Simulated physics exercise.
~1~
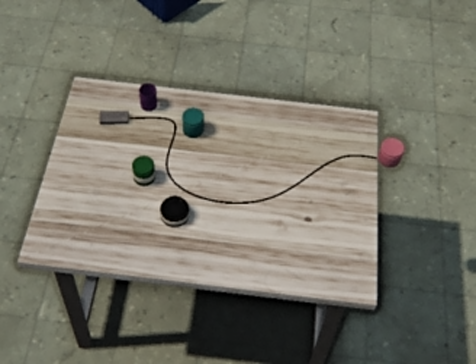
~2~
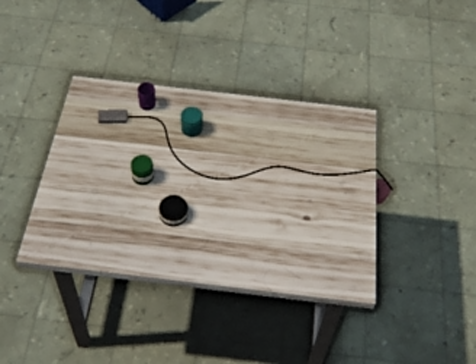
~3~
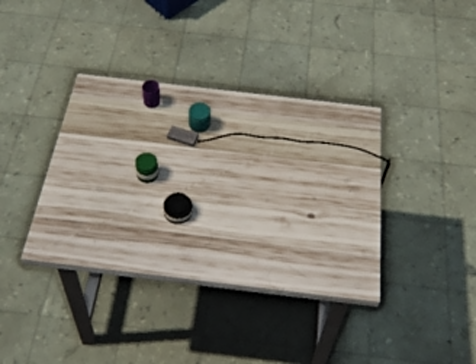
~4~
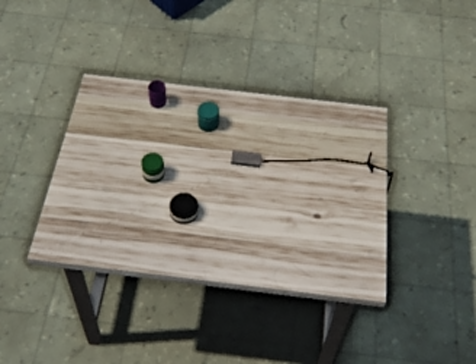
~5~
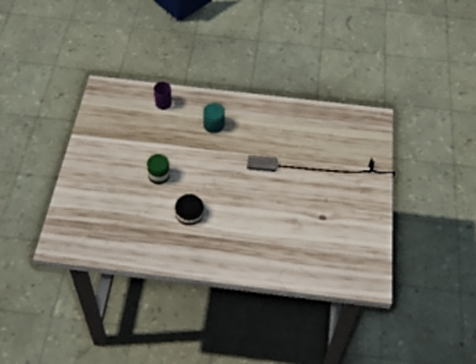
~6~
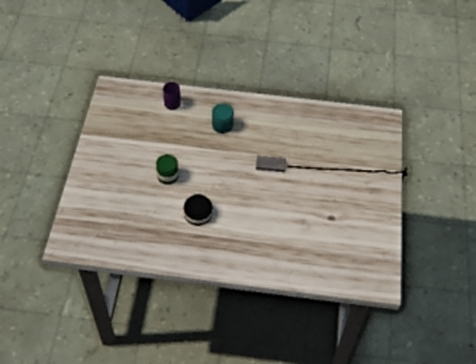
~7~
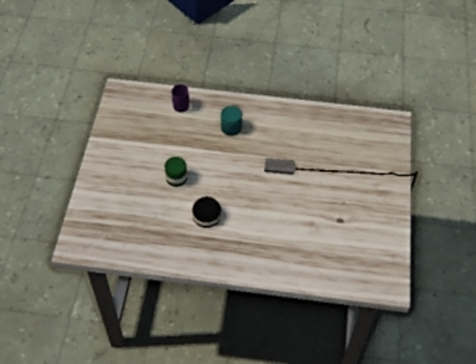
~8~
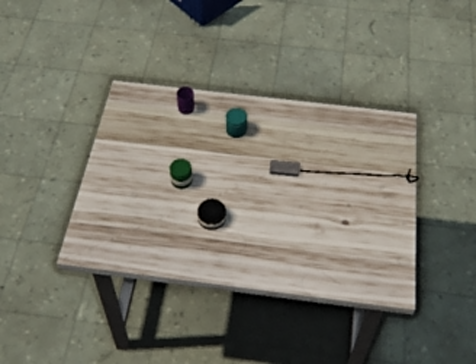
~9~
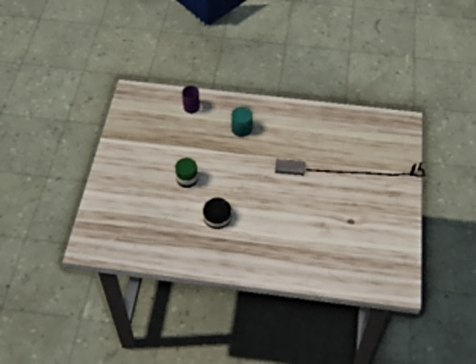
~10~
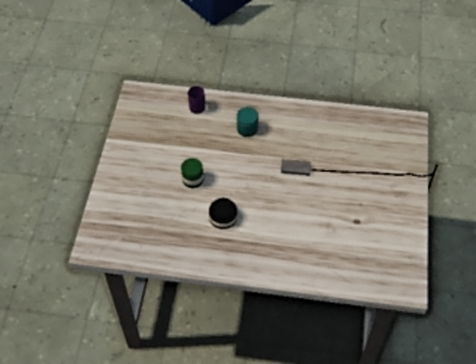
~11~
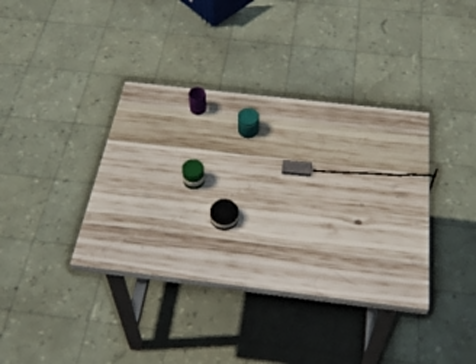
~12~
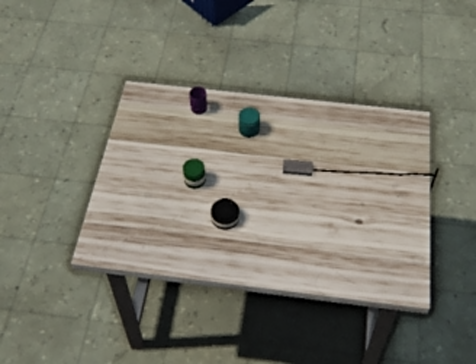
On a wooden side table, a pink speaker wired to a grey phone drops off the right edge, and its cable drags the phone rightward past the standing cups and tins until it stops short of the edge, the cable still stretching to the right edge.
